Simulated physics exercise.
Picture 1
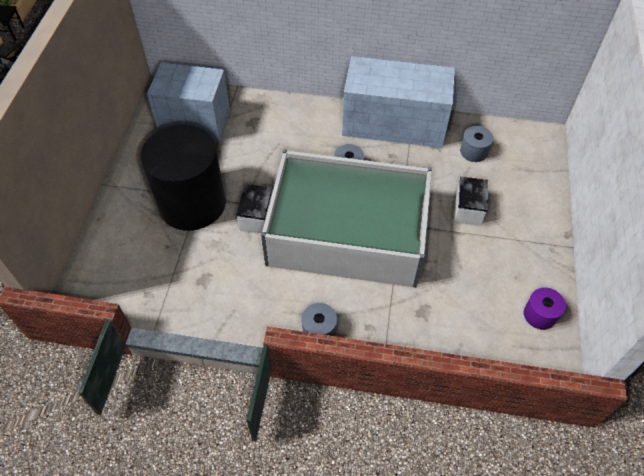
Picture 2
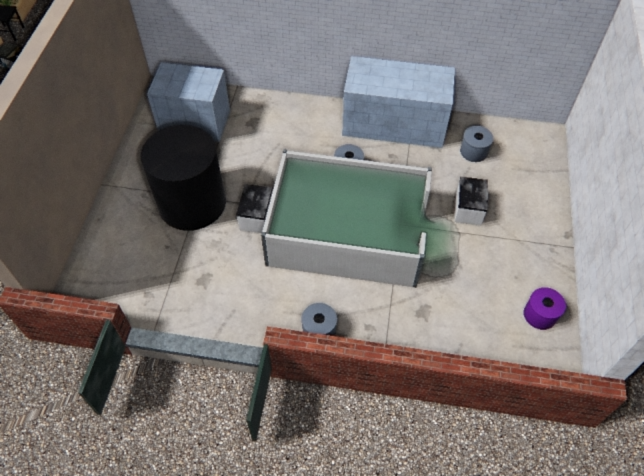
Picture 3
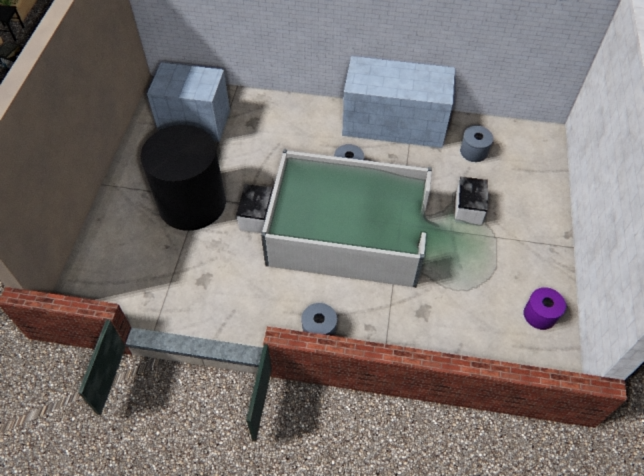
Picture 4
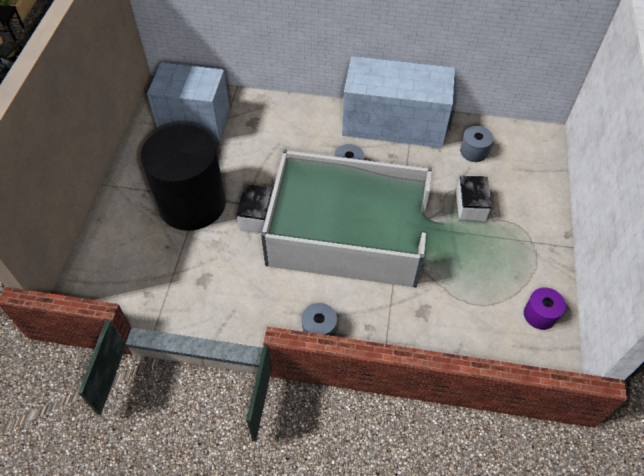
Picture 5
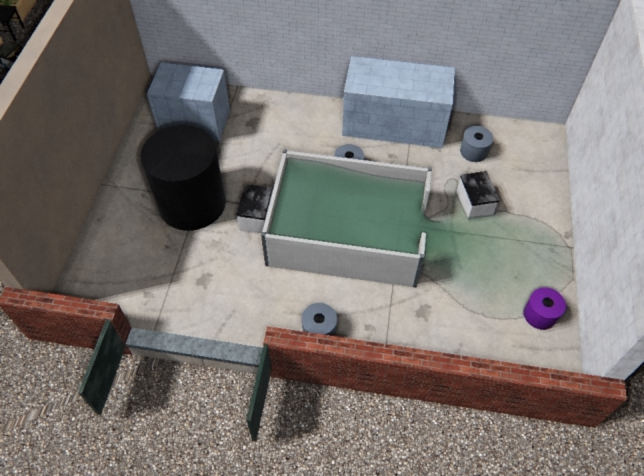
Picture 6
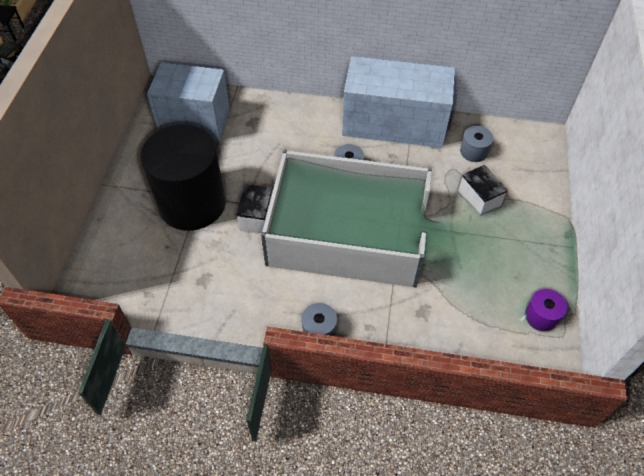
In the video, green water pours through a gap in the right side of a rectangular tank in a walled court, spreading across the floor, turning a nearby chest and reaching around a purple tub and the right wall.
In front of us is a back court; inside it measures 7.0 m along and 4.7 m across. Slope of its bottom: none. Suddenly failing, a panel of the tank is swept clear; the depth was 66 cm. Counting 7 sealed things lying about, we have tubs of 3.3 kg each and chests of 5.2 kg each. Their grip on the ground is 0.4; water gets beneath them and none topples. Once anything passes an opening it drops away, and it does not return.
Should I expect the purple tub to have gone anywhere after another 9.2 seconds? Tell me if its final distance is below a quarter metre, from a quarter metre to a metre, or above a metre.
Its final distance is above a metre.
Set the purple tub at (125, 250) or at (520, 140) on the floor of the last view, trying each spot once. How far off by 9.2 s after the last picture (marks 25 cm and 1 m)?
One try each gives this: It wanders off a long way, then it wanders off a long way.
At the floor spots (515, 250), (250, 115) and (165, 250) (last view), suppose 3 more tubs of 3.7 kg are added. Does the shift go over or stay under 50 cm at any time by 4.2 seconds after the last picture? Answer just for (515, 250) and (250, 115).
As asked, in order: Clear of the mark; shy of the mark.
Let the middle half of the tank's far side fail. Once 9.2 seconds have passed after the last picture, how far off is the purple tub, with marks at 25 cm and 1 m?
The answer: The purple tub is taken far off.
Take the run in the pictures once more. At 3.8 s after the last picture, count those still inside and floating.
The number is 4.
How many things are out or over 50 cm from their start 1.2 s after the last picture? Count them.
The number I get is 2.
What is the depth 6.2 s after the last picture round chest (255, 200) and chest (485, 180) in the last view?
Close to 1 and 8 centimetres.
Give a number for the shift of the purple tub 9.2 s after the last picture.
Around 650 cm from the start.
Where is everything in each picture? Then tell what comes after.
The first picture shows the purple tub at (548, 303) rests on the ground; 2.9 m2 under water; 0 of 7 have shifted.
The second picture shows the purple tub at (548, 303) rests on the ground; 3.3 m2 under water; 0 of 7 have shifted.
The third picture shows the purple tub at (548, 303), on the bottom; 3.9 m2 under water; 0 of 7 have shifted.
The fourth picture shows the purple tub at (548, 303), on the bottom; water covers 4.8 m2; 0 of 7 have shifted.
The fifth picture shows the purple tub at (548, 303) rests on the ground; water covers 5.9 m2; 1 of 7 have shifted.
The sixth picture shows the purple tub at (549, 304) rests on the ground; 6.8 m2 under water; 1 of 7 have shifted.
Then, 1.2 s after the last picture the purple tub is near (542, 352), 0.8 m from its start, afloat; 0 of 7 are out; 1 afloat.
Then, 3.8 s after the last picture the purple tub is near (233, 279), 4.1 m from its start, afloat; 0 of 7 are out; 4 afloat.
Then, 6.2 s after the last picture the purple tub is near (64, 269), 6.3 m from its start, afloat; 0 of 7 are out; 4 afloat.
Then, 9.2 s after the last picture the purple tub is near (111, 177), 6.3 m from its start, afloat; 0 of 7 are out; 6 afloat.
